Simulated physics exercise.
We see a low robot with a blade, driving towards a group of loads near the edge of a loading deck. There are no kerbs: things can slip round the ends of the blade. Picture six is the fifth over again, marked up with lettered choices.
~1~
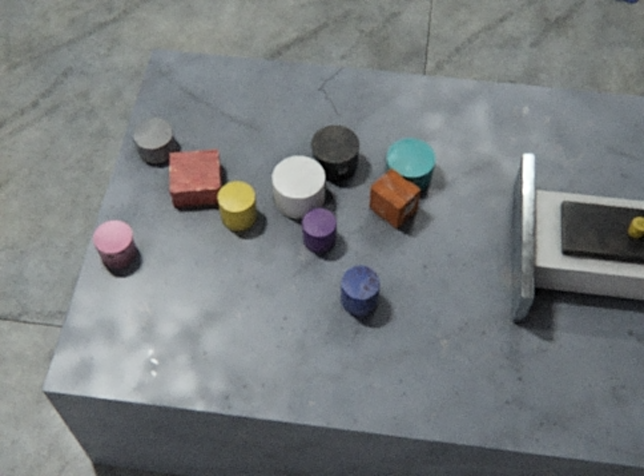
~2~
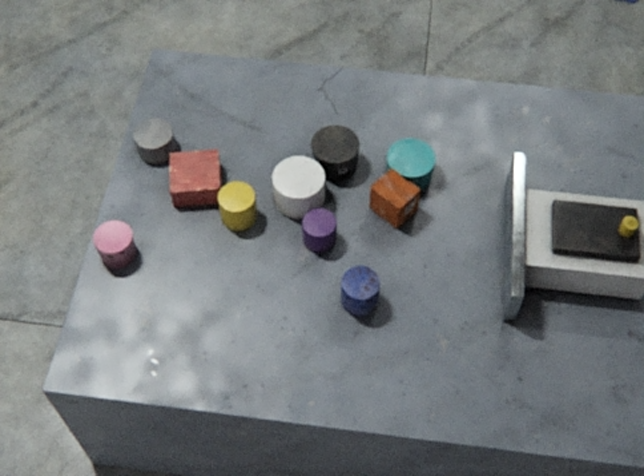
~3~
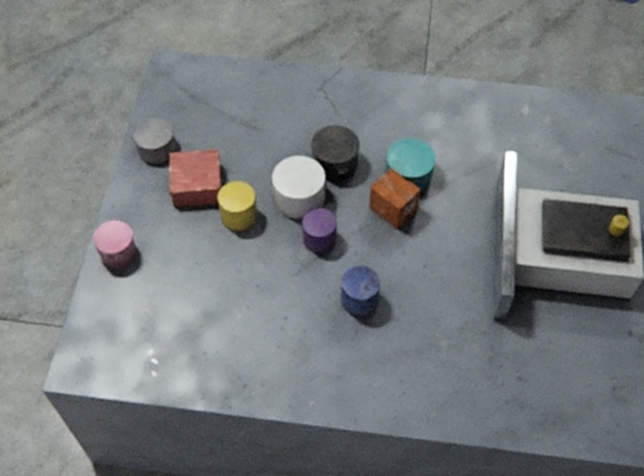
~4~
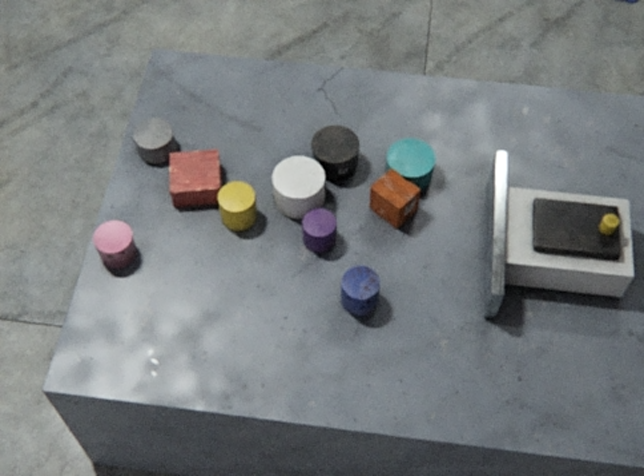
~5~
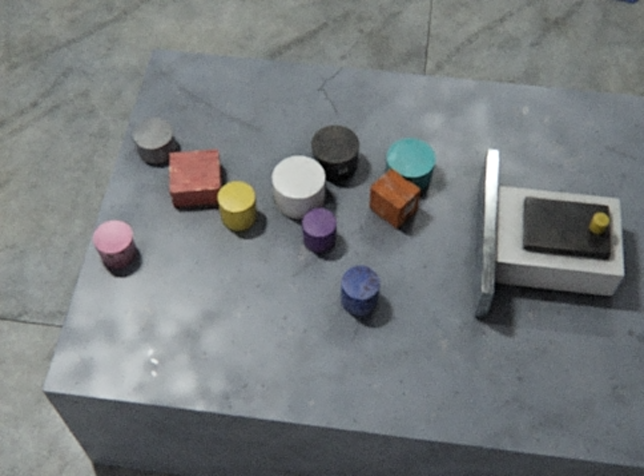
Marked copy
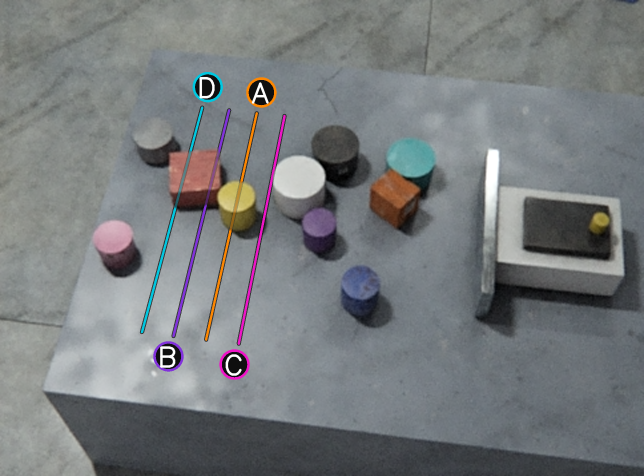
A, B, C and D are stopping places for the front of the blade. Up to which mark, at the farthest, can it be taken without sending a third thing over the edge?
No third one falls up to D.
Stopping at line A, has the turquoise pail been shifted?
By then, yes.
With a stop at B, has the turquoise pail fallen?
No.
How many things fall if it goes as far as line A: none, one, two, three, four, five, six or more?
In all, none.
On the copy, A at (234, 217); B at (204, 214); C at (264, 220); D at (175, 211).
On D. First, robot (441, 213); blue canister (339, 289); black pail (304, 149).
Then, robot (327, 200); red crate (151, 175); black pail (208, 128).
Finally, robot (239, 190); red crate over the edge; grey canister (128, 132); one fallen.
By contrast, A is within the limit but short; B is within the limit but short; C is within the limit but short.
